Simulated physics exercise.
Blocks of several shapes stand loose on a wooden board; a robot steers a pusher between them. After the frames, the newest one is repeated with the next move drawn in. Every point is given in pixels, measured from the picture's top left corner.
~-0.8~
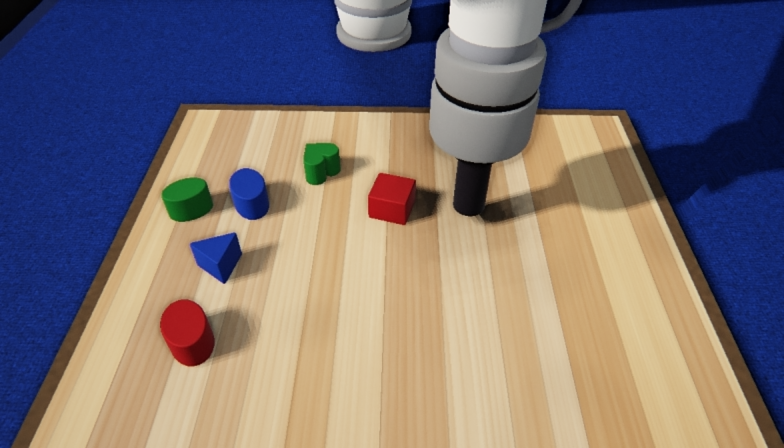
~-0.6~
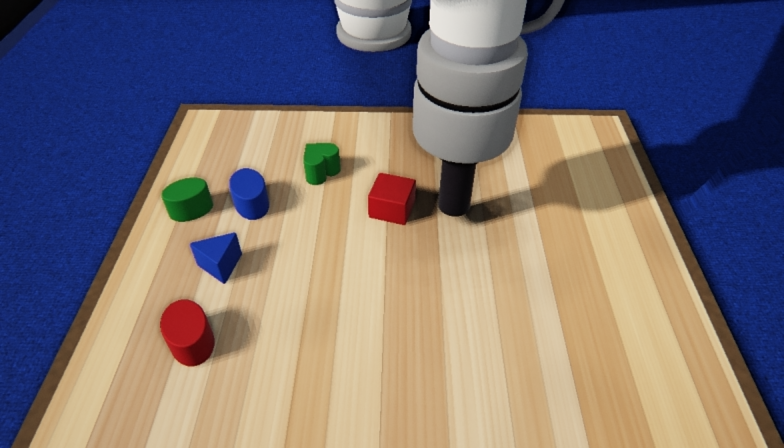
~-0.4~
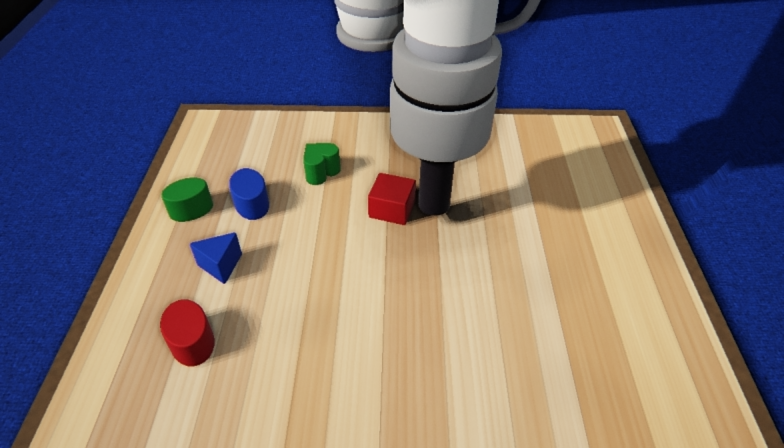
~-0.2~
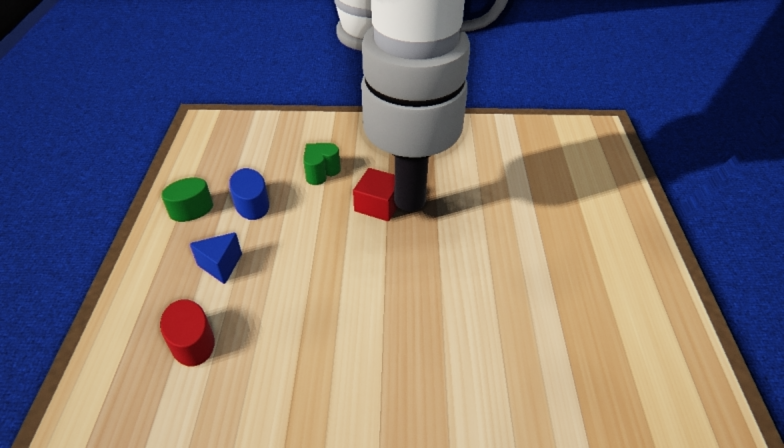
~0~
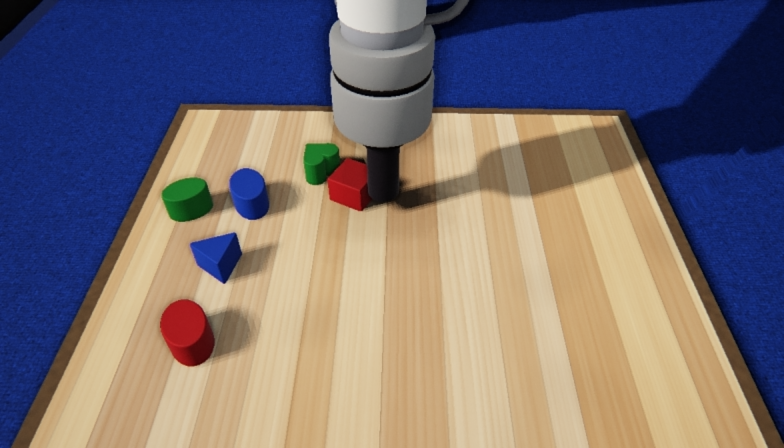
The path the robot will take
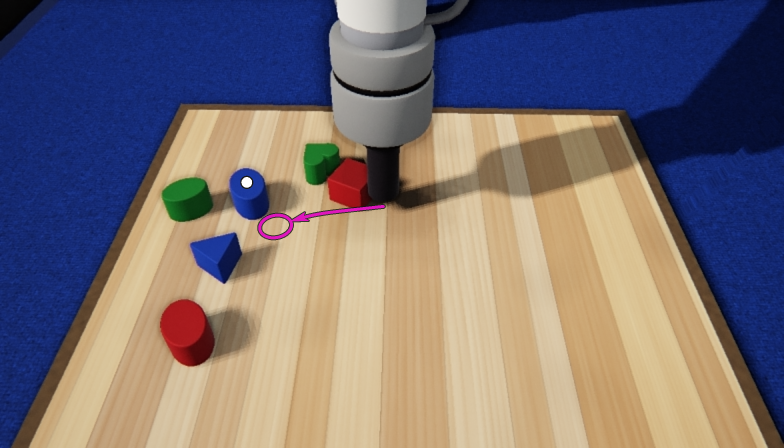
To begin with, a robot's dark pusher stands to the right of a red block on a wooden board scattered with green, blue and red shapes. The pusher moves left until it reaches the red block, then pushes it left and slightly away, close beside the green heart, while the other shapes stay still.
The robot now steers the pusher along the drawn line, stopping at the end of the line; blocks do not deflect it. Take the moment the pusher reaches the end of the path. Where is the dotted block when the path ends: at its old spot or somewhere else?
It will be resting on its spot.
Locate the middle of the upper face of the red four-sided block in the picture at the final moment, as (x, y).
Its top centre lands on (317, 169).
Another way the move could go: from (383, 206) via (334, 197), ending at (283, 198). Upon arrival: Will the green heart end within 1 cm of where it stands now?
Going by the path, no.
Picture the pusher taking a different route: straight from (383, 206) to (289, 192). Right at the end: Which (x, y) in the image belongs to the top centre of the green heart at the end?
The green heart ends near (297, 129).
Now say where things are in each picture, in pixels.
Tip of the pusher at (469, 206), middles of tops, blue oval at (247, 182), green heart at (319, 151), red four-sided block at (392, 187), in the first picture.
Pusher at (454, 206), nothing pushed, in the second picture.
Pusher at (434, 205), nothing pushed, in the third picture.
Pusher at (410, 201), red four-sided block at (378, 183), in the fourth picture.
Pusher at (383, 192), blue oval at (247, 182), green heart at (319, 151), red four-sided block at (353, 173), in the fifth picture.
The line goes from (383, 206) through (348, 210) and (311, 216) to (276, 226); the dot is on the blue oval.
The first path, step by step. One third of the way, pusher at (345, 196); green heart at (316, 149), turned 15° clockwise; red four-sided block at (326, 170), turned 40° clockwise.
Two thirds of the way, pusher at (309, 201); green heart at (314, 148), turned 30° clockwise; red four-sided block at (317, 169), turned 50° clockwise.
At the end, pusher at (273, 212); blue oval unmoved; green heart at (314, 148), turned 30° clockwise; red four-sided block at (317, 169), turned 50° clockwise.
